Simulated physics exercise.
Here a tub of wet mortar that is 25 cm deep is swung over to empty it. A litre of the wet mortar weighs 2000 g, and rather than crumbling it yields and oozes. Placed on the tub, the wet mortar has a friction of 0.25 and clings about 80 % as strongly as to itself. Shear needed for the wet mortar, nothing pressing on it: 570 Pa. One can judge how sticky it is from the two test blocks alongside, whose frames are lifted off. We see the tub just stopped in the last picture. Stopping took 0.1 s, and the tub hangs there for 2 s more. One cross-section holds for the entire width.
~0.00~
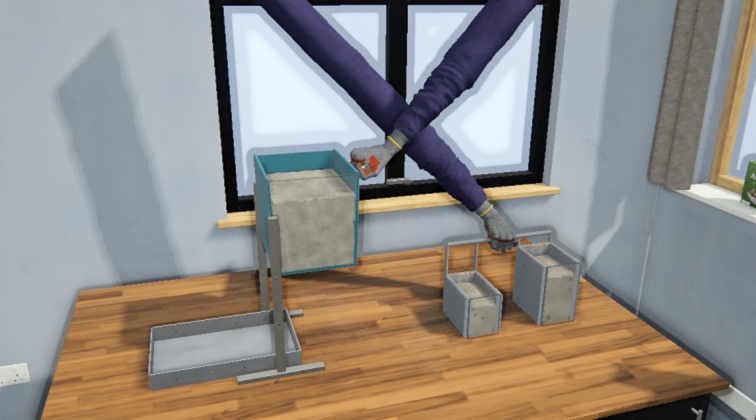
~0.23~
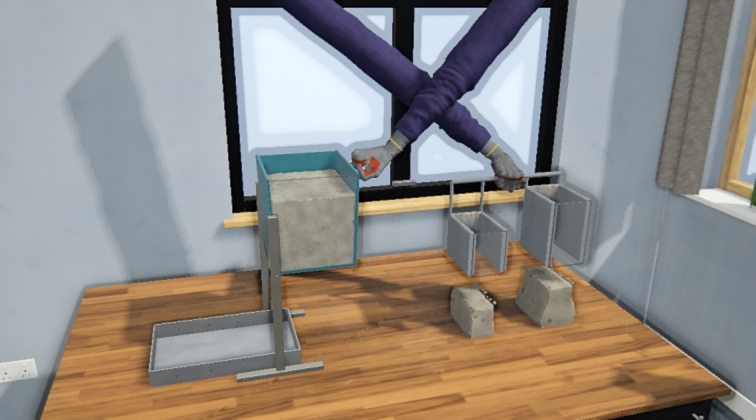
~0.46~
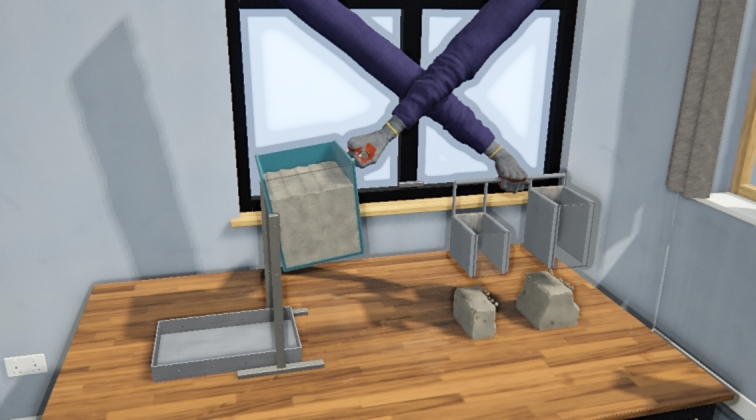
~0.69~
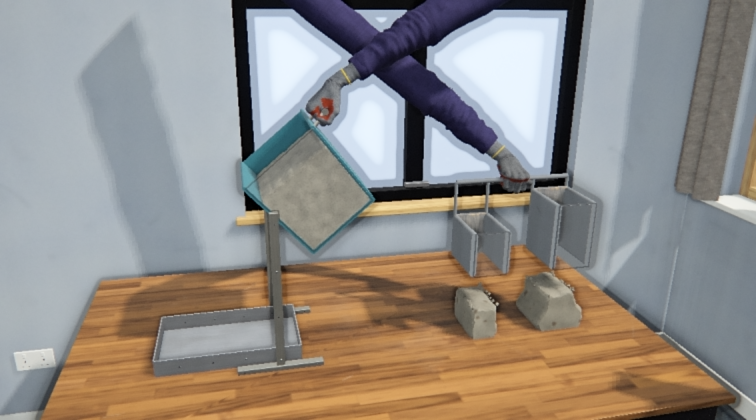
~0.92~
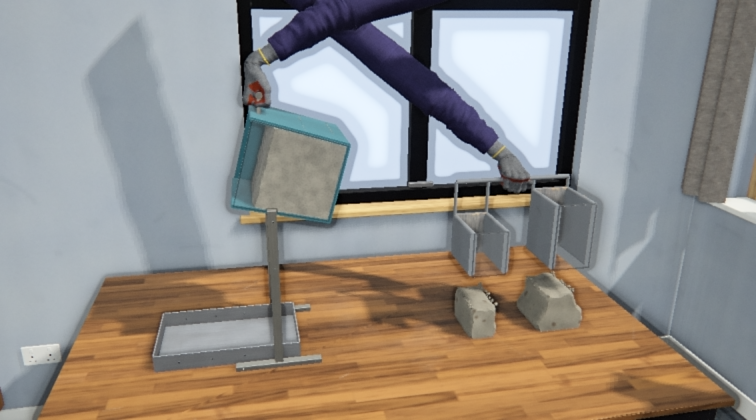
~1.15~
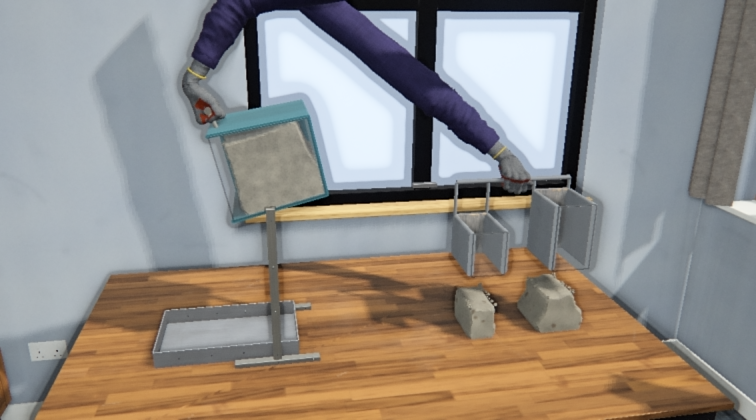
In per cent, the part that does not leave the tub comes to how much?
The part that stays comes to roughly 41 %.
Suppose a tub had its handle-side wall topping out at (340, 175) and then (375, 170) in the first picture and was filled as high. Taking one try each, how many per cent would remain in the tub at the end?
55 %, then 30 %.
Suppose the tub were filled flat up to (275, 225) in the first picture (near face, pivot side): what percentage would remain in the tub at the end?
About 55 per cent.
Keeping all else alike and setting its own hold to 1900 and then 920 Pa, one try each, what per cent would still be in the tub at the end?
Try one gives 100 per cent, try two gives 40 per cent.
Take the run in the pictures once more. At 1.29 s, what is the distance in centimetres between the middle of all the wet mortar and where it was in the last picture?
Around 6 centimetres.
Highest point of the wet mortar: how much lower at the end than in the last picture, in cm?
13 cm or so.
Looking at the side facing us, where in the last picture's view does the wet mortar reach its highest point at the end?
(298, 174).
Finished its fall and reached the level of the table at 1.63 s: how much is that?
Roughly 35 per cent.
After 1.29 s, the tub is at 102 degrees and holds 84 %.
After 1.46 s, the tub is at 102 degrees and holds 53 %.
After 1.63 s, the tub is at 102 degrees and holds 41 %.
After 1.80 s, the tub is at 102 degrees and holds 41 %.
After 3.15 s, the tub is at 102 degrees and holds 41 %.
